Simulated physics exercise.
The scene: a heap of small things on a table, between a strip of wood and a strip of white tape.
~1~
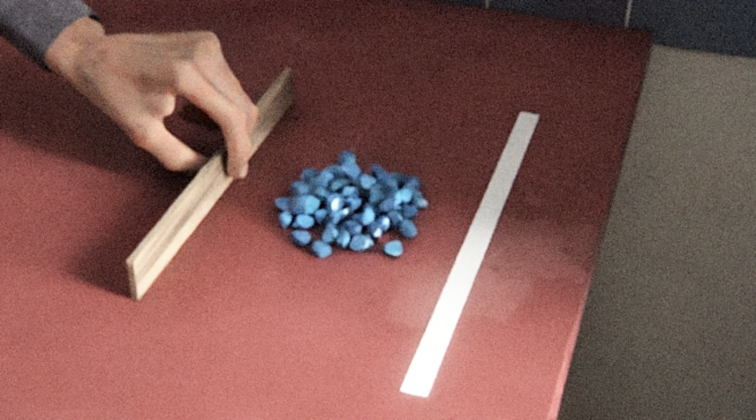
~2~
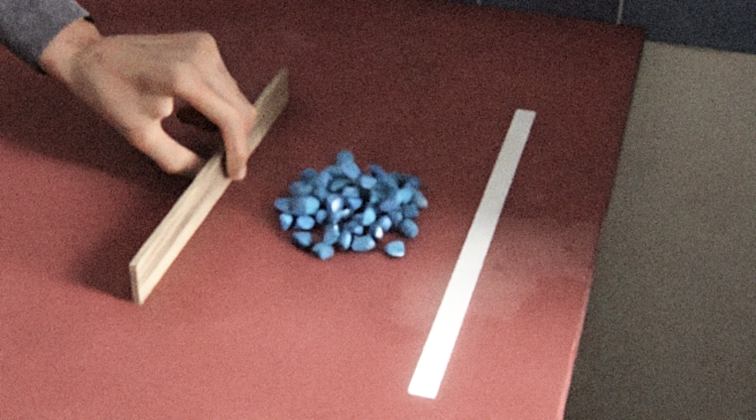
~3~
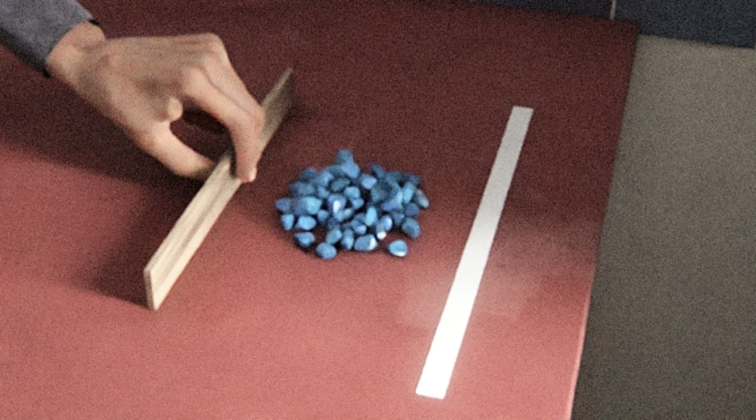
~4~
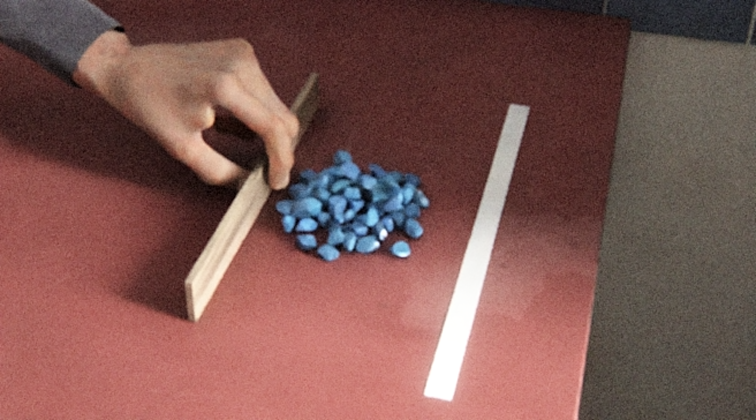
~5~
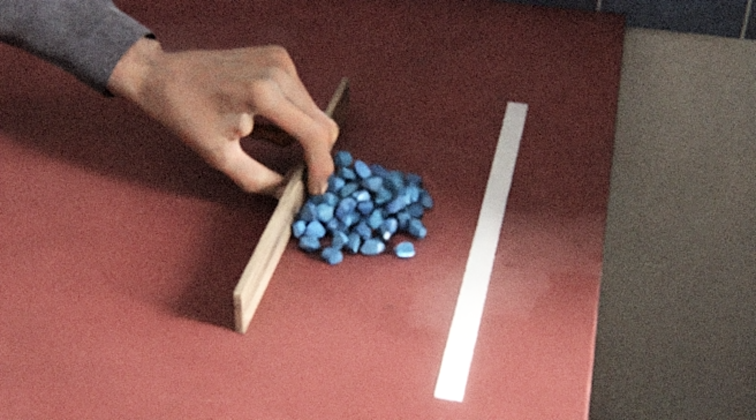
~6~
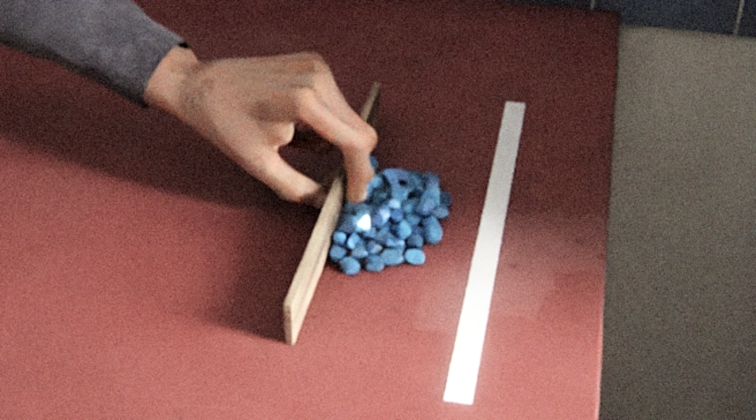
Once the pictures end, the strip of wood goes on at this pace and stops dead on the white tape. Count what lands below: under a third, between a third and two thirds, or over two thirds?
The part that falls is less than a third.
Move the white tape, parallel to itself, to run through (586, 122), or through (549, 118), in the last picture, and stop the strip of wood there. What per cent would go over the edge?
First some 90, then 30 per cent.
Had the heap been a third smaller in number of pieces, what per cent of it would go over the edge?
Some 0 per cent.
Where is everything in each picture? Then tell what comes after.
Strip of wood near (145, 263), at rest; white tape near (526, 124), about a palm's width from the edge; edge at (594, 259); the heap near (348, 197), aquarium stones, in the first frame.
Strip of wood near (147, 267), at rest, in the second frame.
Strip of wood near (161, 272); the heap near (349, 197), in the third frame.
Strip of wood near (201, 283), in the fourth frame.
Strip of wood near (248, 293); the heap near (360, 202), near a quarter pushed along, in the fifth frame.
Strip of wood near (296, 304); white tape near (514, 114); edge at (608, 249); the heap near (389, 210), all but a few pushed along, in the sixth frame.
Shortly afterwards, strip of wood still moving, near (428, 189); heap all on the table, its front near (518, 219).
Next, strip of wood stopped at the white tape; heap all on the table, its front near (599, 241).
In the end, strip of wood stopped at the white tape; heap all on the table, its front near (600, 242).
